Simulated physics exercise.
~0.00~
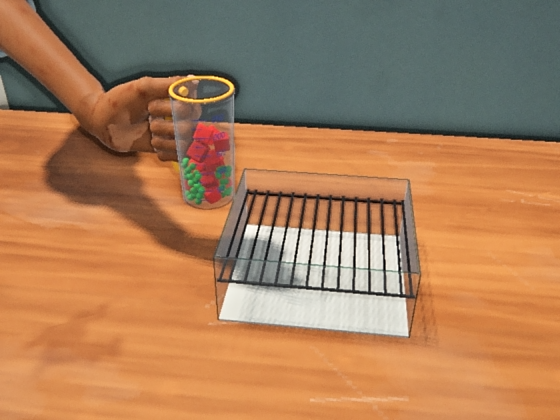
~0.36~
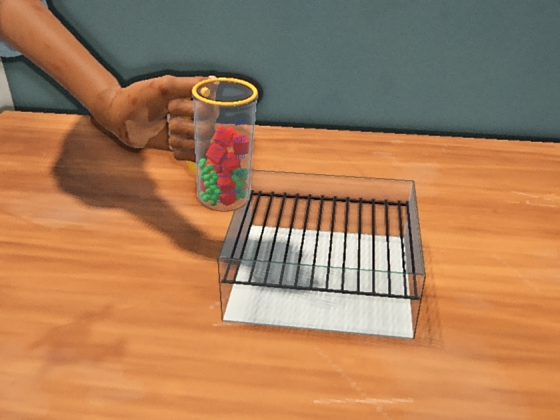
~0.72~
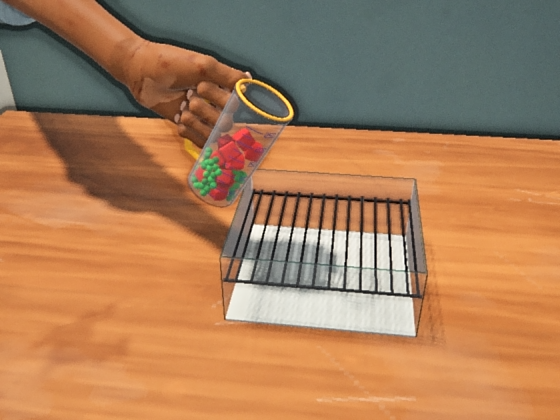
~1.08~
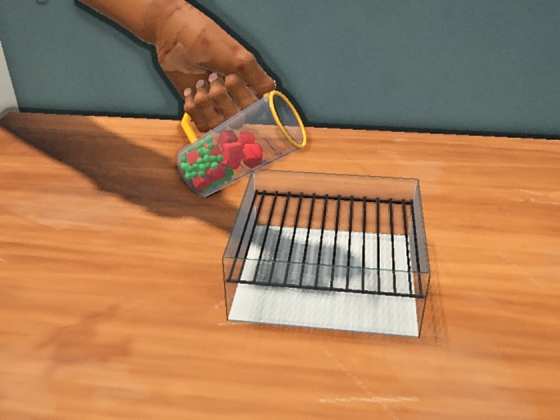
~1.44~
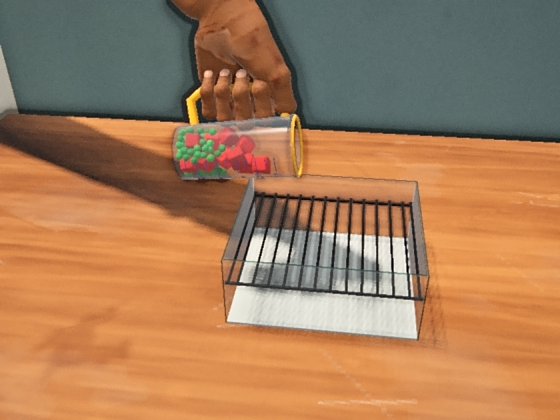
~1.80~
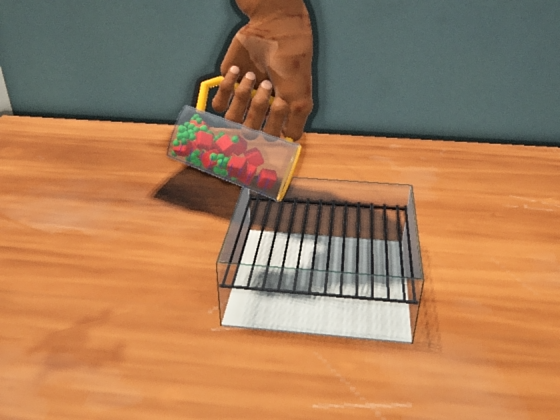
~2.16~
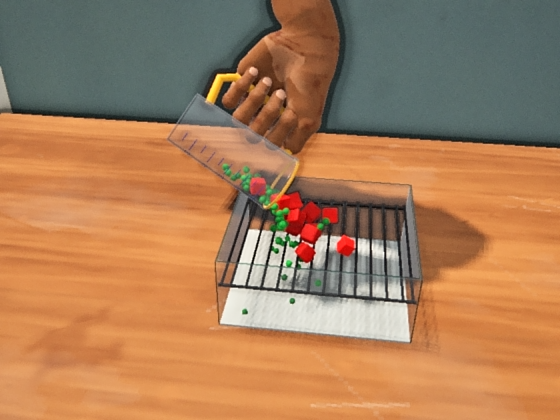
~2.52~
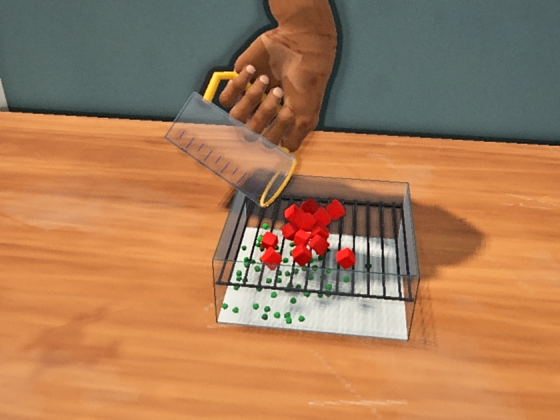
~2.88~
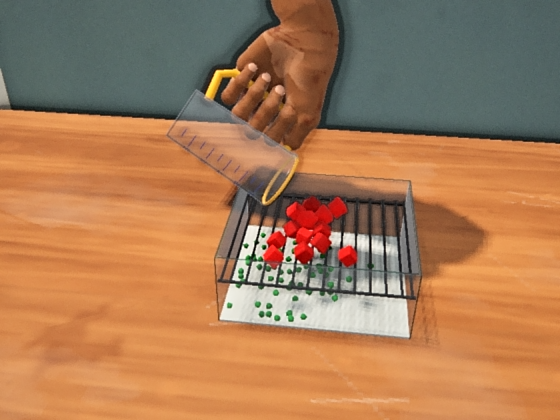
A hand moved a clear cup of green and red pieces to the right and tipped it over a box with a wire rack, pouring everything out, and the small green bits fell through while the larger red ones stayed on top.
